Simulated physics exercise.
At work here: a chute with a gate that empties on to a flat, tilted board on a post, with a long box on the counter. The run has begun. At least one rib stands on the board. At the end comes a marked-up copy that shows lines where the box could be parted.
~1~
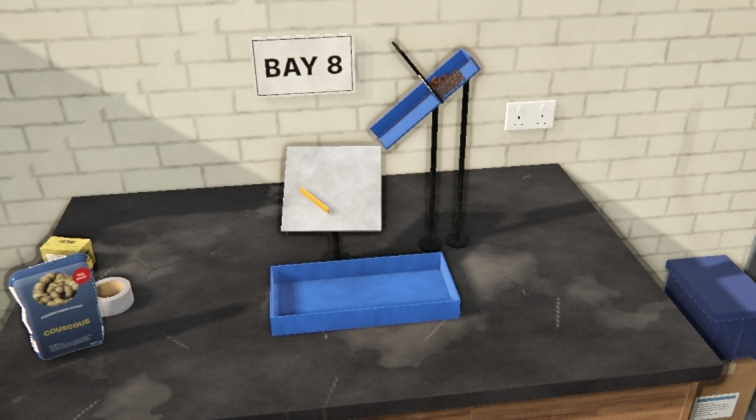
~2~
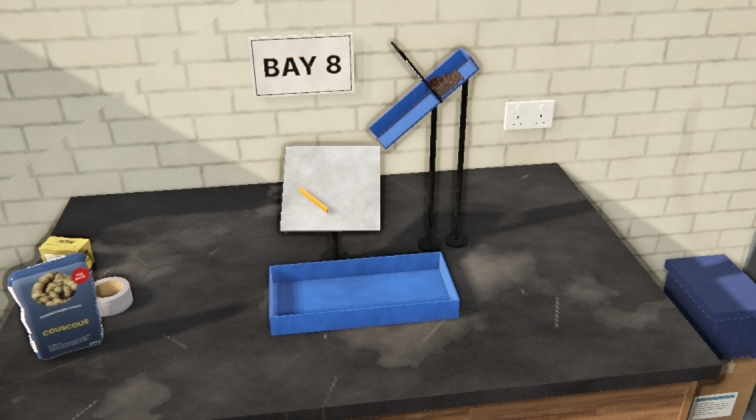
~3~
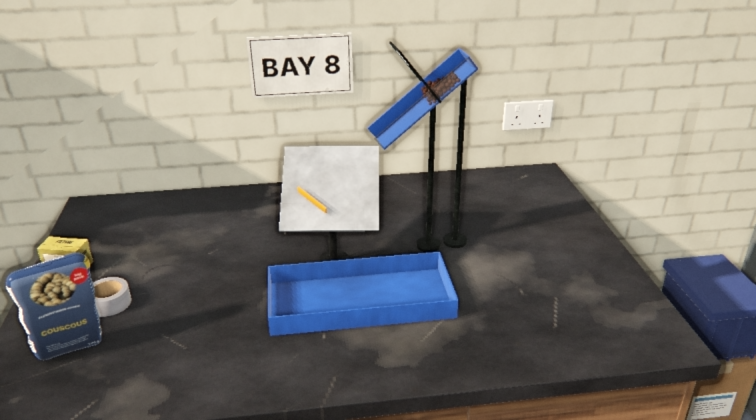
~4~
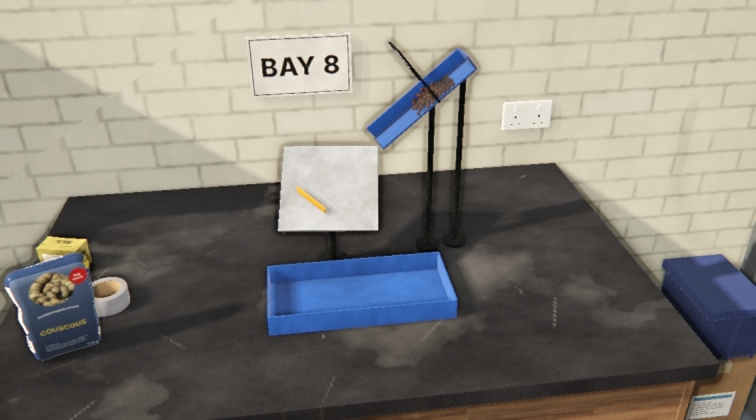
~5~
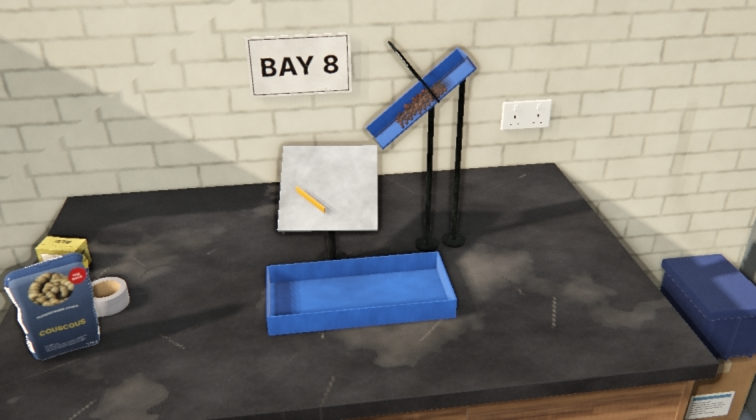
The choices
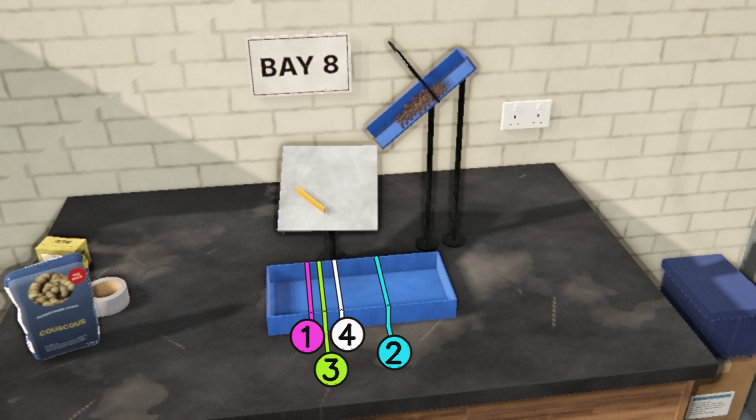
In this clip, a gate on a sloping blue chute opens and a clump of small brown berries slides partway down it, above a tilted grey board with a yellow rib and an empty blue box on the counter.
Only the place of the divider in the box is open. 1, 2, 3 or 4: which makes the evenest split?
4.
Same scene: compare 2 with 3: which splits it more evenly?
It is 3.
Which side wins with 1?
More lands on the right.
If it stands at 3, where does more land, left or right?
More lands on the right.
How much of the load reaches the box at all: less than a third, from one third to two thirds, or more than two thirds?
More than two thirds.
On the marked copy, line 1 crosses the front rim at (311, 313); line 2 crosses the front rim at (388, 306); line 3 crosses the front rim at (324, 312); line 4 crosses the front rim at (341, 310).
If 1 is chosen, of what is caught, a small part on the left of the divider, nearly all on the right.
If 2 is chosen, of what is caught, all on the left of the divider, none on the right.
If 3 is chosen, of what is caught, about a quarter on the left of the divider, most on the right.
If 4 is chosen, of what is caught, about half on the left of the divider, about half on the right.
